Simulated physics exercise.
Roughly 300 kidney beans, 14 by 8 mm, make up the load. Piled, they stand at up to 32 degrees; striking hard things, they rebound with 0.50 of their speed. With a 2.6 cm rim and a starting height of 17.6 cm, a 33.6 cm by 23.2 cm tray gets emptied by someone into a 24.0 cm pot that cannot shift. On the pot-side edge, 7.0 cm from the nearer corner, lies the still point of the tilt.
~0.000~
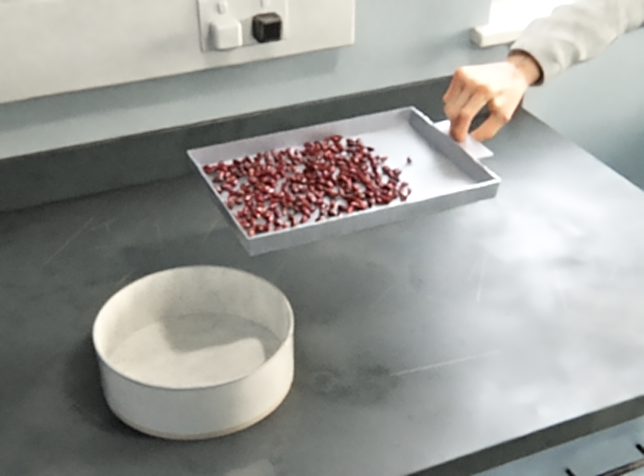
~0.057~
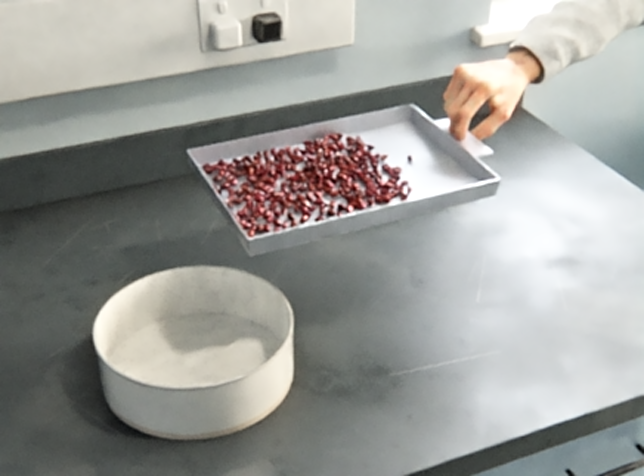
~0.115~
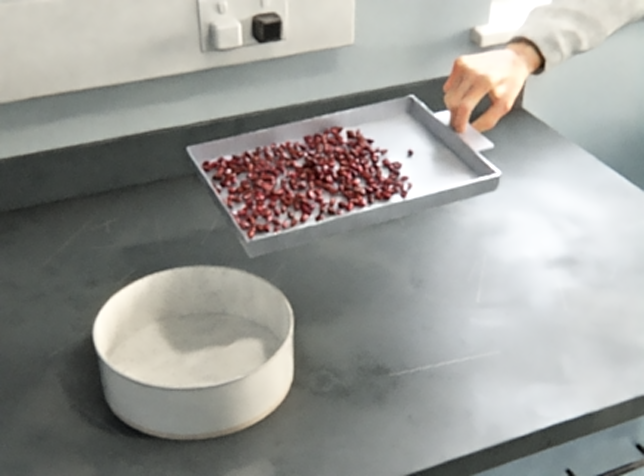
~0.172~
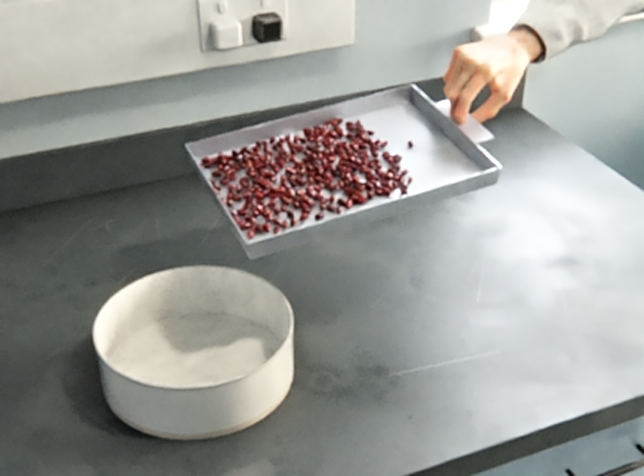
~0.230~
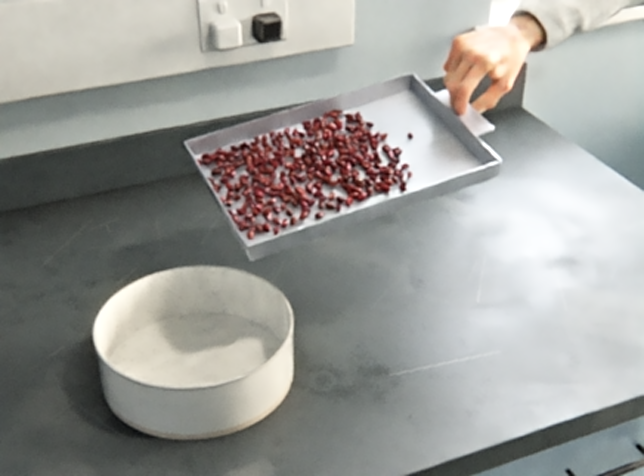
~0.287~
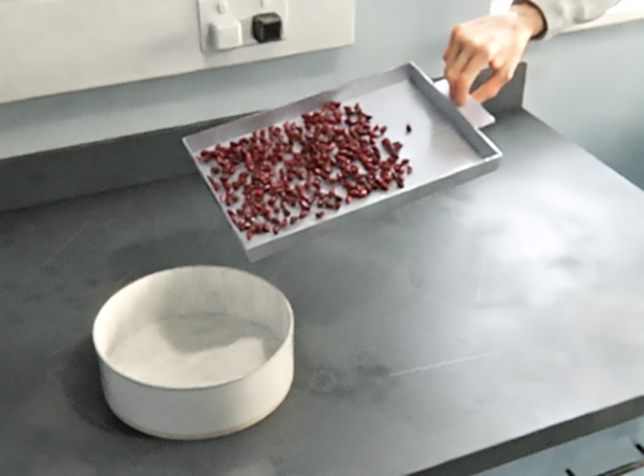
Hand gradually raising the right side of a shallow tray of dark red beans above a grey counter, beside an empty white pot.
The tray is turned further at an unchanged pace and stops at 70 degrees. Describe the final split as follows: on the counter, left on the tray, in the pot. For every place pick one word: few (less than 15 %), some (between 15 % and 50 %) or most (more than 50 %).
Counter gets few, tray gets some, pot gets most.
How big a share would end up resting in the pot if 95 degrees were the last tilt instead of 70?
I'd say close to 100 percent.
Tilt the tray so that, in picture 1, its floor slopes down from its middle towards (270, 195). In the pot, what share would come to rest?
Roughly 20 percent of them.
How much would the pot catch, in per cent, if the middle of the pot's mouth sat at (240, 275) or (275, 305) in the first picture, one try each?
Near 45 and 70 percent, one try each.
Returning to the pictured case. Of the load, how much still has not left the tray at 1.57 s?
Around 70 percent.
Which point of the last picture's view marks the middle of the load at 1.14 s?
Estimated load position: Around (270, 186).
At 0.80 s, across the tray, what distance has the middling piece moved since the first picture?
By then it sits near 6 cm from where it began.
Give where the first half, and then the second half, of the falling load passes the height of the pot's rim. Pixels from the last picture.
First near (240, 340), then at (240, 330).
After 0.80 s, tilt 40 degrees; the tray holds 100 %, the pot 0 %.
After 1.14 s, tilt 58 degrees; the tray holds 100 %, the pot 0 %.
After 1.57 s, tilt 70 degrees; the tray holds 70 %, the pot 25 %.
At rest (3.1 s), counter 0 %, tray 30 %, pot 70 %.
